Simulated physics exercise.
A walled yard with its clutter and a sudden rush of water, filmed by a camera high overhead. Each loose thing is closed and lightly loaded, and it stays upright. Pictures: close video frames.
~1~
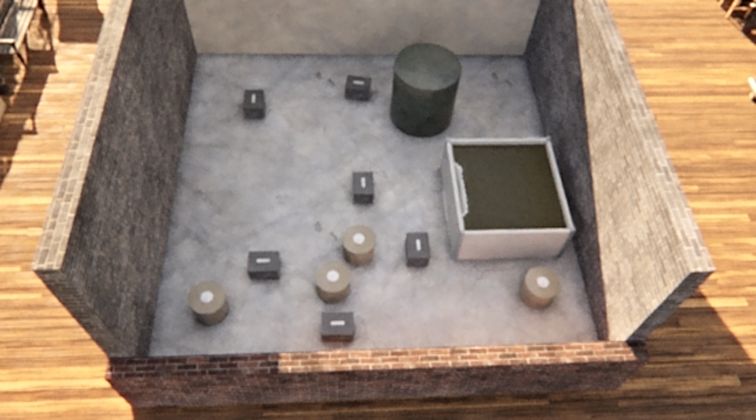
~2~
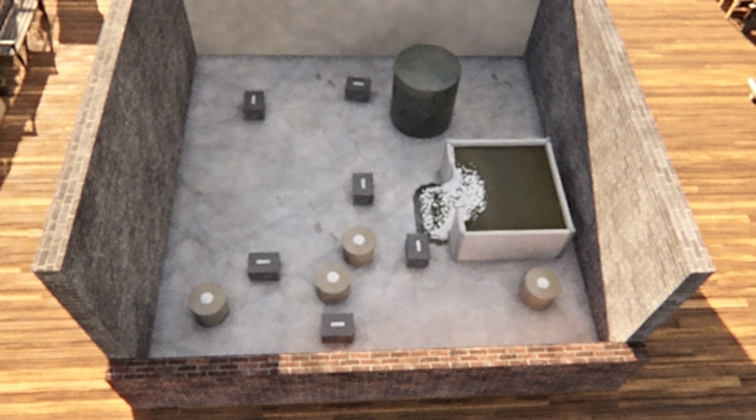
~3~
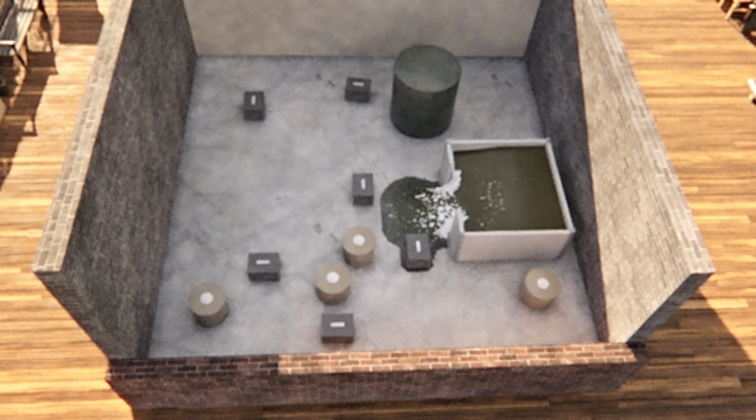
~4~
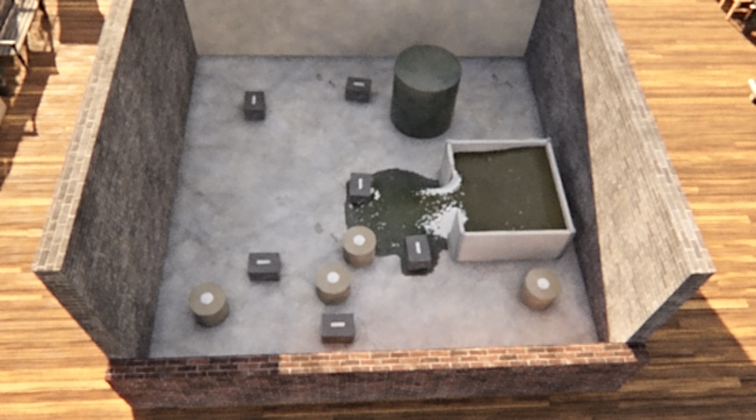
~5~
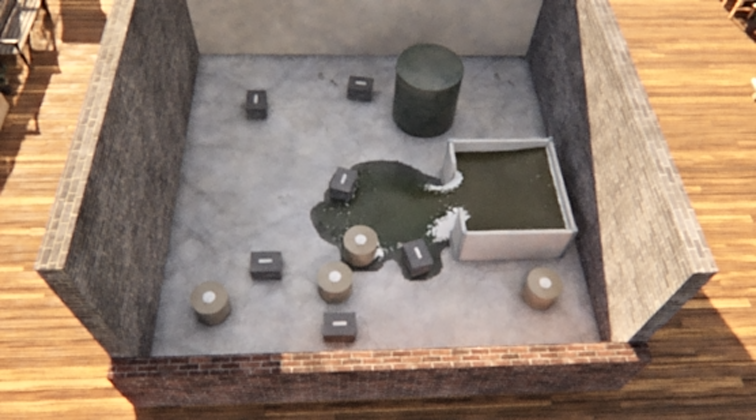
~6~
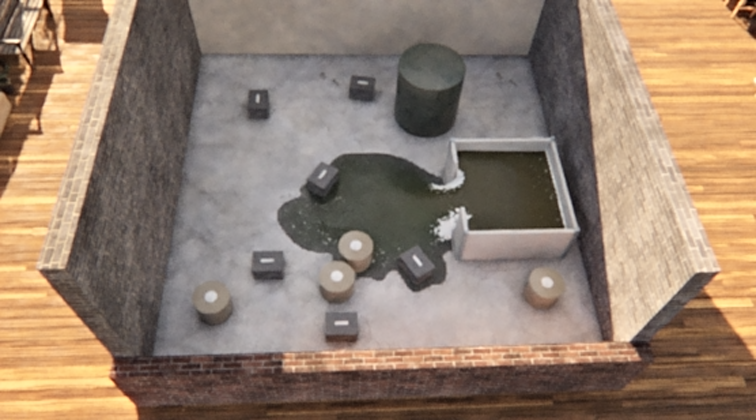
Walled yard with dark water pouring from a white-walled tank, foaming and spreading left across the floor, shifting a few dark boxes.
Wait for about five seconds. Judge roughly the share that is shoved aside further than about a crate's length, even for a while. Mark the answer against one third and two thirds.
Two thirds or more of them.
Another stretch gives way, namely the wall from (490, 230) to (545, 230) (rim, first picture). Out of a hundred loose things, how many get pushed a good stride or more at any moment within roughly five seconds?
I'd put it at about 60 percent.
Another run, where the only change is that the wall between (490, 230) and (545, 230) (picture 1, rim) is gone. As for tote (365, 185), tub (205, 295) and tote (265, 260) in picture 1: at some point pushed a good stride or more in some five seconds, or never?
Result per item - short of that distance / displaced that far / displaced that far.
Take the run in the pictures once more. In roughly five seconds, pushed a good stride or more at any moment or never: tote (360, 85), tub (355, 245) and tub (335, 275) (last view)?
Object by object as listed: Falls short, travels that far and travels that far.
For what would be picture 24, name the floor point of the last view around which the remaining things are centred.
Roughly at (292, 240).
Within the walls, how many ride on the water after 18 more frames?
Tally at that point: 7.
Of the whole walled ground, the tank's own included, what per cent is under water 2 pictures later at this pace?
Roughly 30 per cent.
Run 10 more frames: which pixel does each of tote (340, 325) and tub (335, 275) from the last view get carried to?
The first top is near (339, 350) and the second near (237, 343).
A moment on, 2 of 10 are well off their spots; 1 afloat.
Next, 6 of 10 are well off their spots; 6 afloat.
Later, 6 of 10 are well off their spots; 7 afloat.
In the end, 6 of 10 are well off their spots, and 7 have been at some point; 7 afloat.
